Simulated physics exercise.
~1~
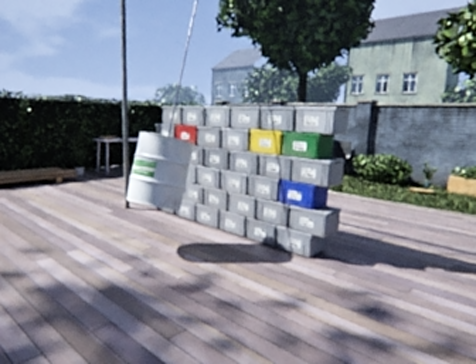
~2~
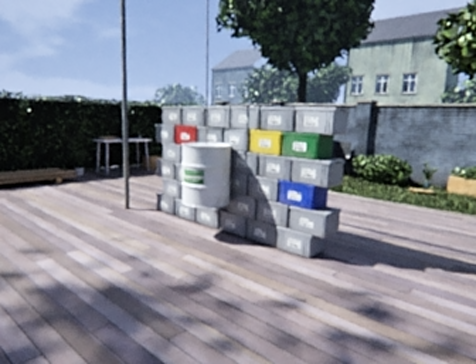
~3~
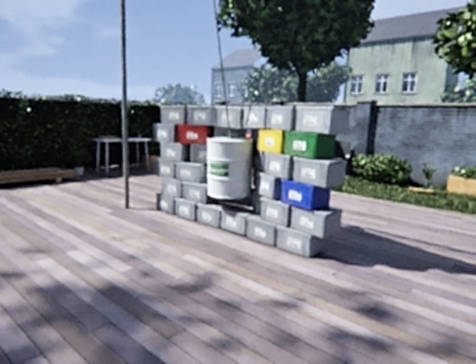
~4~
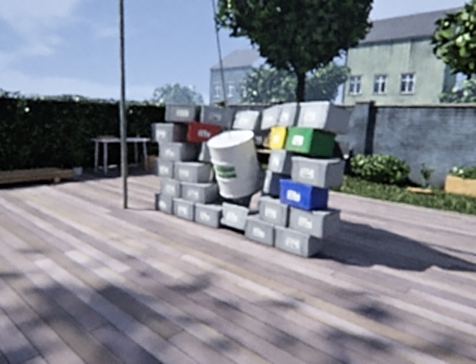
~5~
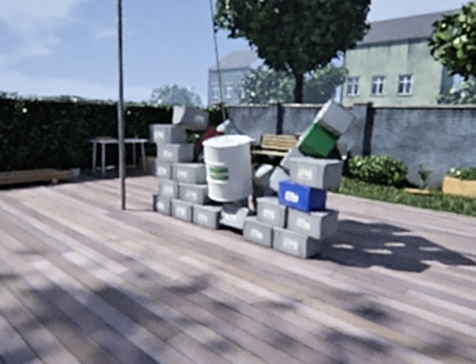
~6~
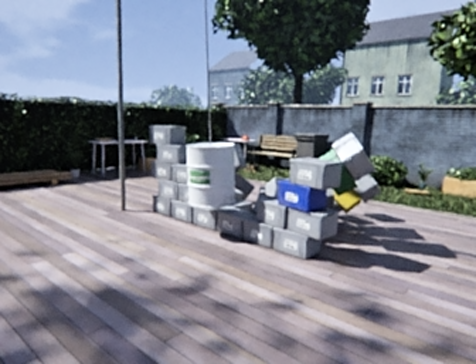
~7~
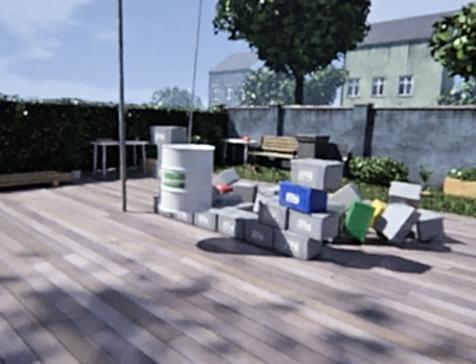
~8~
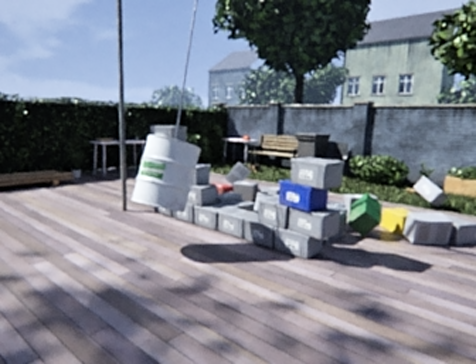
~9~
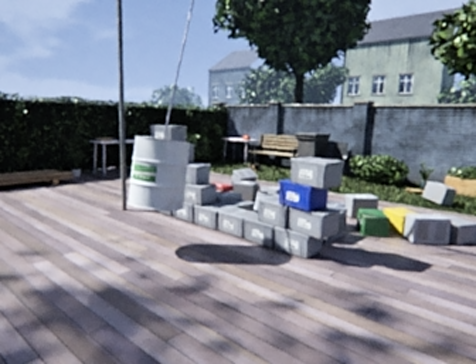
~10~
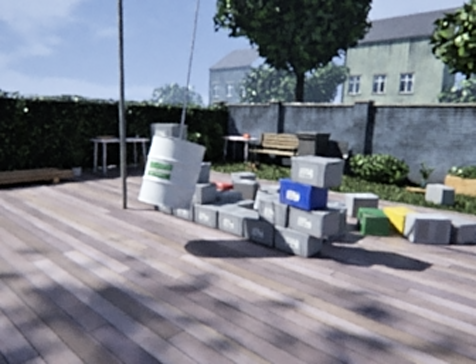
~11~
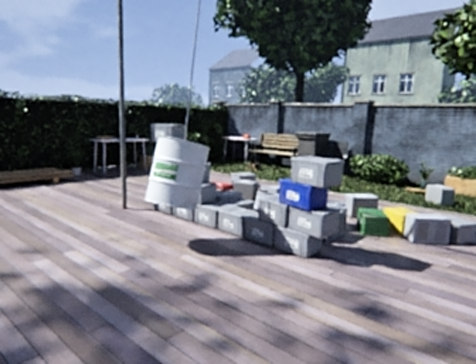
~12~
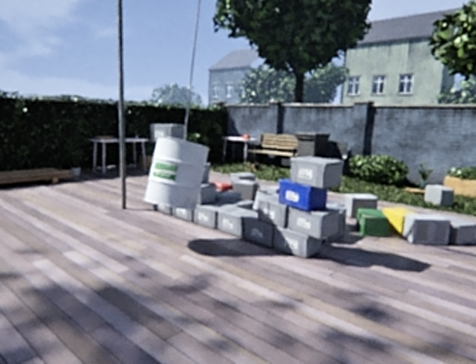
The clip shows a white drum on a line swinging right into a wall of grey totes with red, yellow, green and blue ones, knocking down its middle and upper right. The drum swings back left and sways beside the remaining stack, the blue tote still in place.
